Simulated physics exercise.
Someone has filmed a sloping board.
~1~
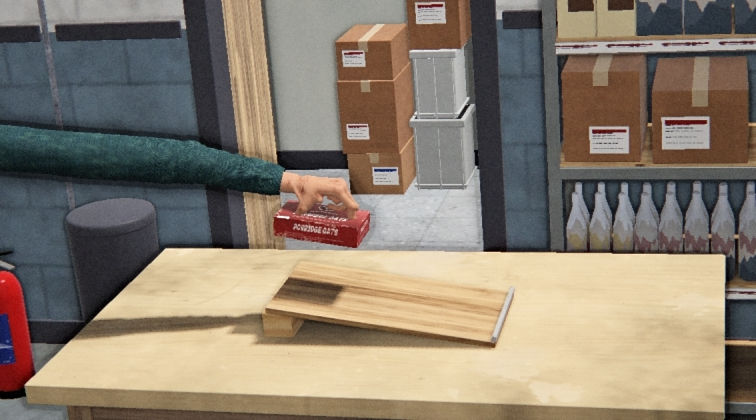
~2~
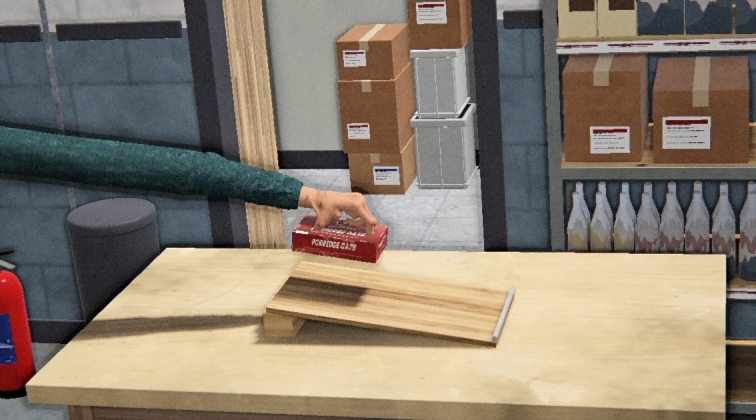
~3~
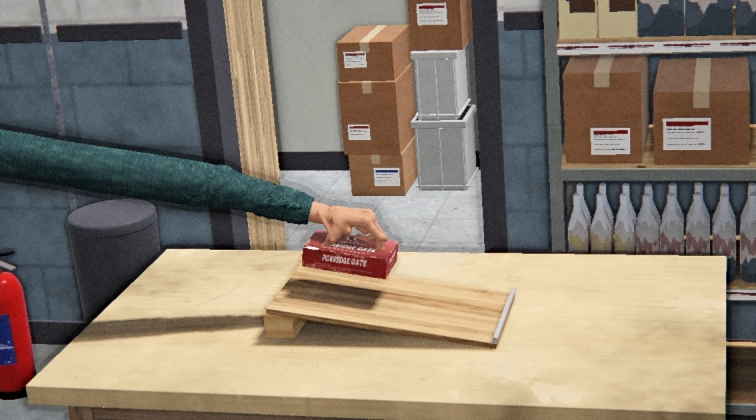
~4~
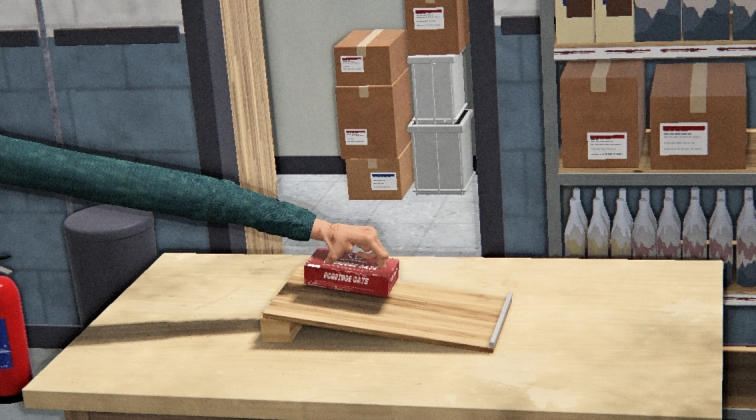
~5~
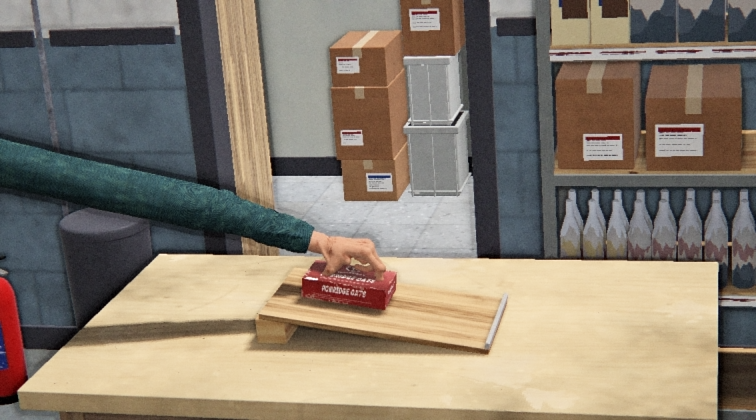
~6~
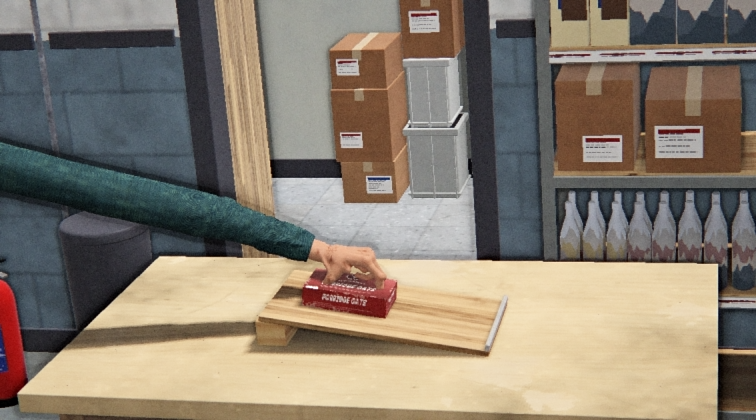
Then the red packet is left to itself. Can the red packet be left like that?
It keeps its place.
Then, 0.20 s later than the last frame, all is still.
Then, 0.40 s later than the last frame, red packet resting near (350, 293).
When it is over, it is as before. End places, in pixels of the last picture, red packet near (350, 293). The red packet remains at rest.
